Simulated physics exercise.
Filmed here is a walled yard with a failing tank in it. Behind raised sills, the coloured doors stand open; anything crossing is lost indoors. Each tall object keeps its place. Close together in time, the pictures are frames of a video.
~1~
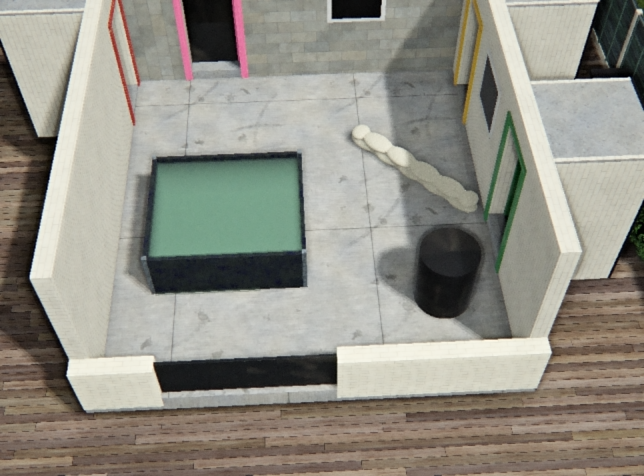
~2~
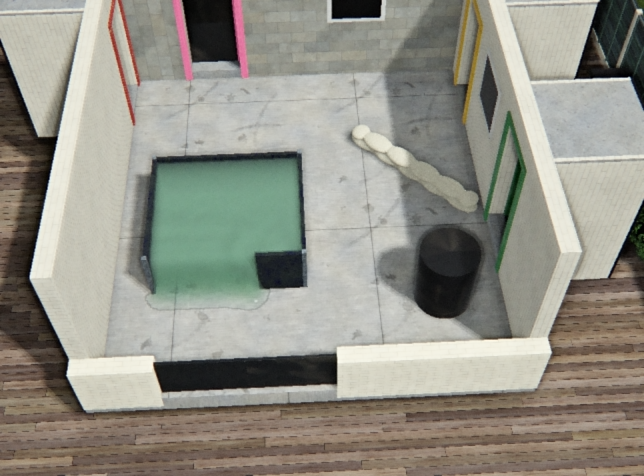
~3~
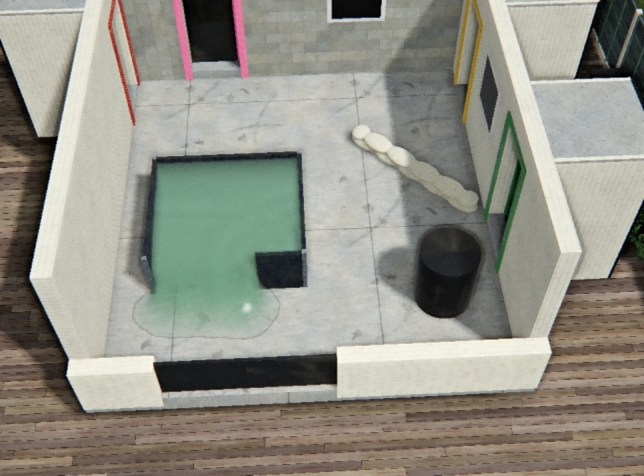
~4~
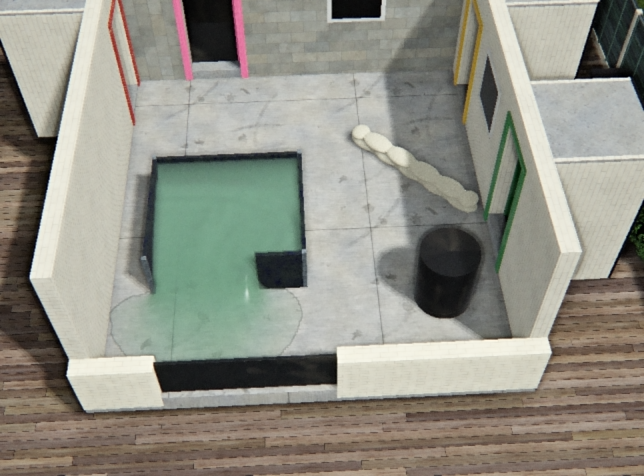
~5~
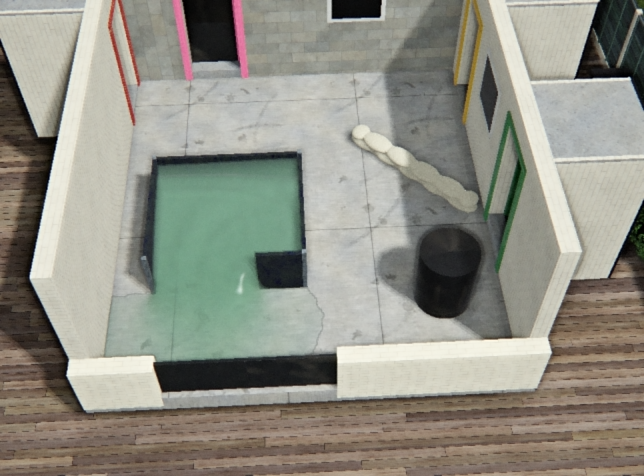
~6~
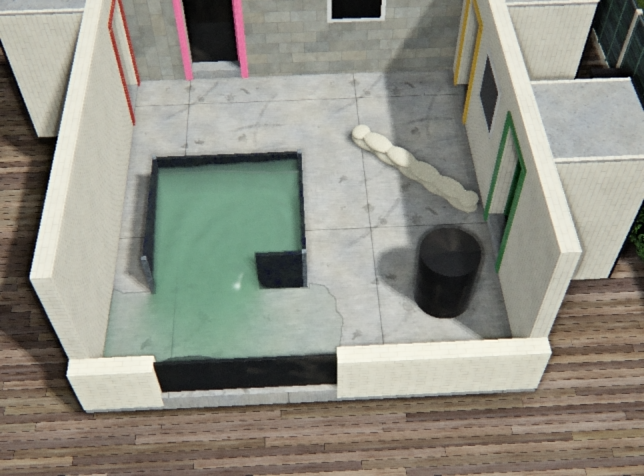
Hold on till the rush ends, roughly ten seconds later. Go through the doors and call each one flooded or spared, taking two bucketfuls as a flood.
Pink door: Spared, red door: Flooded, yellow door: Flooded, green door: Spared.
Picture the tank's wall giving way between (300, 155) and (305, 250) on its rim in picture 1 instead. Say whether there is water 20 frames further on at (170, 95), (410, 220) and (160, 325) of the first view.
The first spot is spared, the second soaked and the third spared.
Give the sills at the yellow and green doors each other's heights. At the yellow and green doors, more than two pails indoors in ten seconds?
In short: Yellow door stays under, green door lets more in.
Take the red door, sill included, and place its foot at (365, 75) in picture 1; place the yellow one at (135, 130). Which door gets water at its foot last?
The door marked red.
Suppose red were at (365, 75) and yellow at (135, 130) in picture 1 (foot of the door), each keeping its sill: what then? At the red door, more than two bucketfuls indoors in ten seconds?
That red one comes up short.
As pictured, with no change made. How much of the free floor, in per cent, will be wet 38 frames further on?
It comes to 95 per cent.
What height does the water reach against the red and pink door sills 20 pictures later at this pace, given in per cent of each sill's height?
In order: Roughly 110 % and 60 %.
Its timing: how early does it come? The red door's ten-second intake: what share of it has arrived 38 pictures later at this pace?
Approximately 45 in a hundred, I reckon.
A moment on, water covers 15 % of the floor; the pink door not reached, the red door not reached, the yellow door not reached, the green door not reached.
Next, water covers 35 % of the floor; the pink door not reached, the red door not reached, the yellow door not reached, the green door not reached.
Then, water covers 55 % of the floor; the pink door wet at the sill, nothing in, the red door wet at the sill, nothing in, the yellow door not reached, the green door wet at the sill, nothing in.
Later, water covers 95 % of the floor; the pink door wet at the sill, nothing in, the red door over two buckets in, the yellow door wet at the sill, nothing in, the green door under two buckets in.
In the end, water covers 95 % of the floor; the pink door wet at the sill, nothing in, the red door far over two buckets in, the yellow door far over two buckets in, the green door under two buckets in.
